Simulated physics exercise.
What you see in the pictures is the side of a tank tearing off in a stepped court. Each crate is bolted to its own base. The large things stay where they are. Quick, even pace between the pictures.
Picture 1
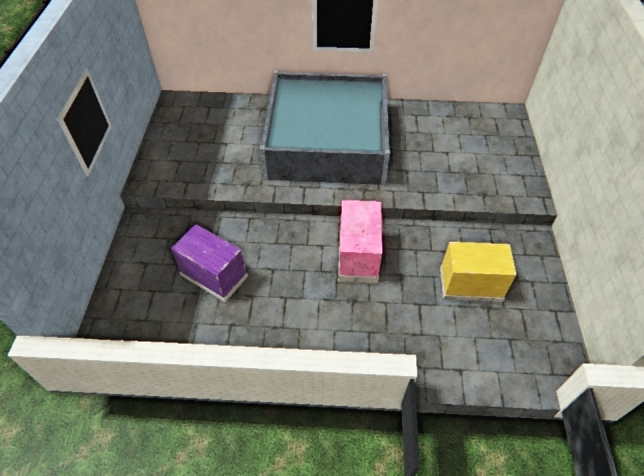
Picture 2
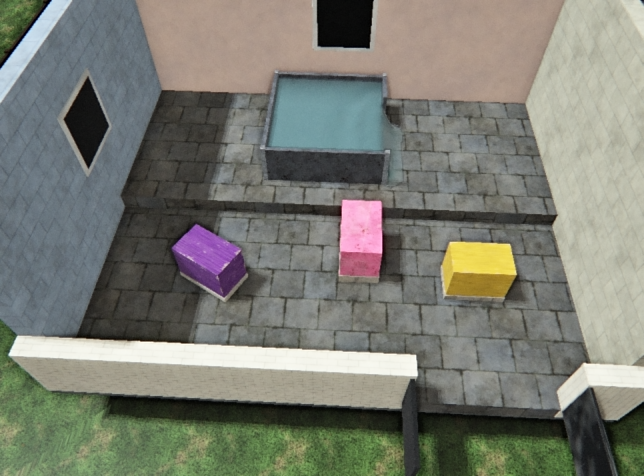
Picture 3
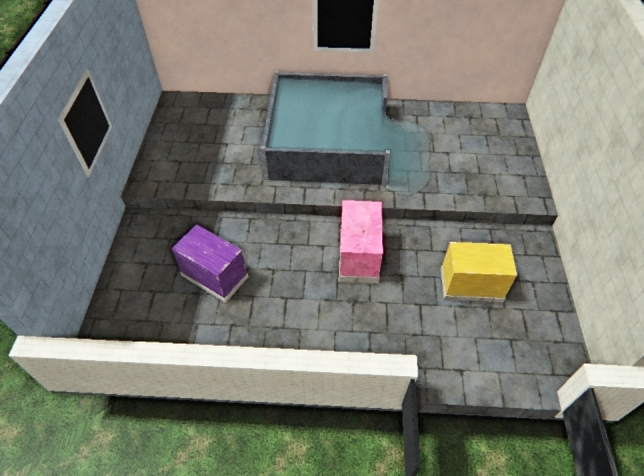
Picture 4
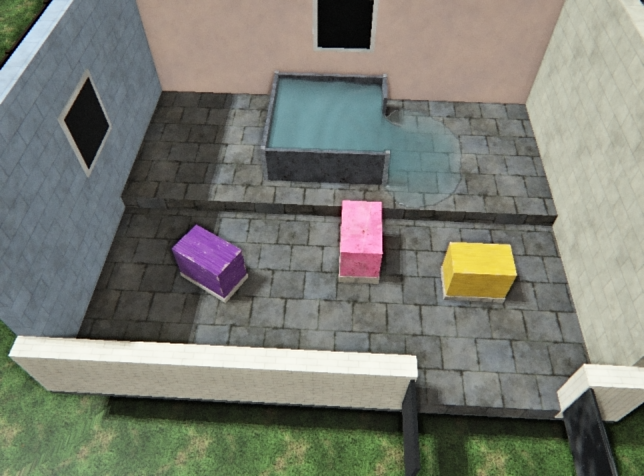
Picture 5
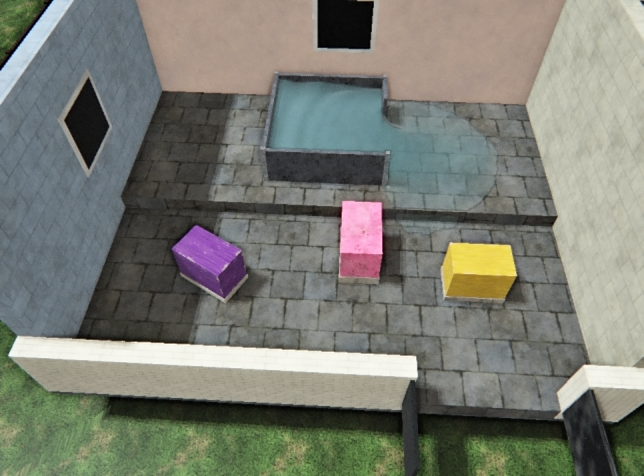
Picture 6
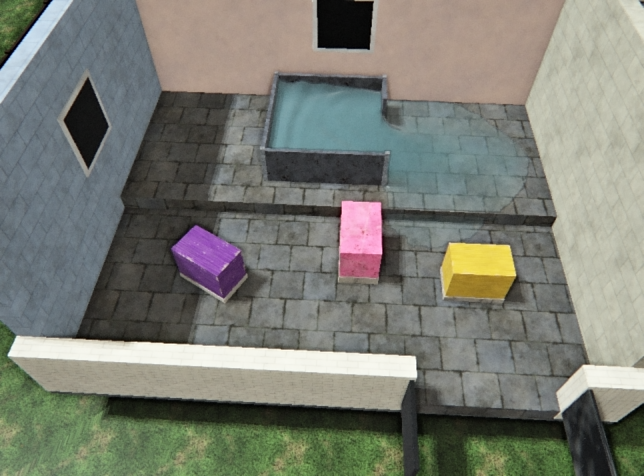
A stepped, stone-paved court enclosed by blue-grey, pinkish and cream walls, with grass outside, is seen from high above by a still camera. A dark-rimmed tank of blue-green water stands on the upper level at the back, with purple, pink and yellow blocks from left to right below. The tank's right side opens, and water pours out, spreading rightward in a widening sheet across the upper paving while the blocks stay still.
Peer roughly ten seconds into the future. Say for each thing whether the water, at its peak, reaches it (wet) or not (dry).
Purple crate: A dry one. Pink crate: A dry one. Yellow crate: A wet one.
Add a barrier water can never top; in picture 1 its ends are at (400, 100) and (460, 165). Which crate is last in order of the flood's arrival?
I'd go with the purple-painted one.
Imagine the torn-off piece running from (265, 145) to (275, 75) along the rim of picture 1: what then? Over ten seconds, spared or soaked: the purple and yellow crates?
As I see it, the purple crate gets reached, and the yellow crate gets reached.
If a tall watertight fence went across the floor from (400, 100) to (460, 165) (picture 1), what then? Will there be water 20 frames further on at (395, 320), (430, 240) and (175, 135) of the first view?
First inundated, then inundated, then unwetted.
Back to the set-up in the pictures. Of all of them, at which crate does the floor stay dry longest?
It would be the purple crate.
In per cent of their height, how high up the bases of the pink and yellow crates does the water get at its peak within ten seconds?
50 and 140 per cent, roughly.
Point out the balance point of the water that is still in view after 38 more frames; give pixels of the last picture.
Centre: Close to (434, 197).
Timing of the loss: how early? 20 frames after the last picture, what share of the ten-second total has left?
My figure is about 10 in a hundred.
A moment on, water covers 25 % of the floor; the purple crate not reached, the pink crate not reached, the yellow crate water round its plinth.
Next, water covers 30 % of the floor; the purple crate not reached, the pink crate not reached, the yellow crate water round its plinth.
Then, water covers 40 % of the floor; the purple crate not reached, the pink crate water round its plinth, the yellow crate water round its plinth.
Later, water covers 55 % of the floor; the purple crate not reached, the pink crate water round its plinth, the yellow crate water round its plinth.
In the end, water covers 75 % of the floor; the purple crate stayed above the water, the pink crate stayed above the water, the yellow crate was topped.
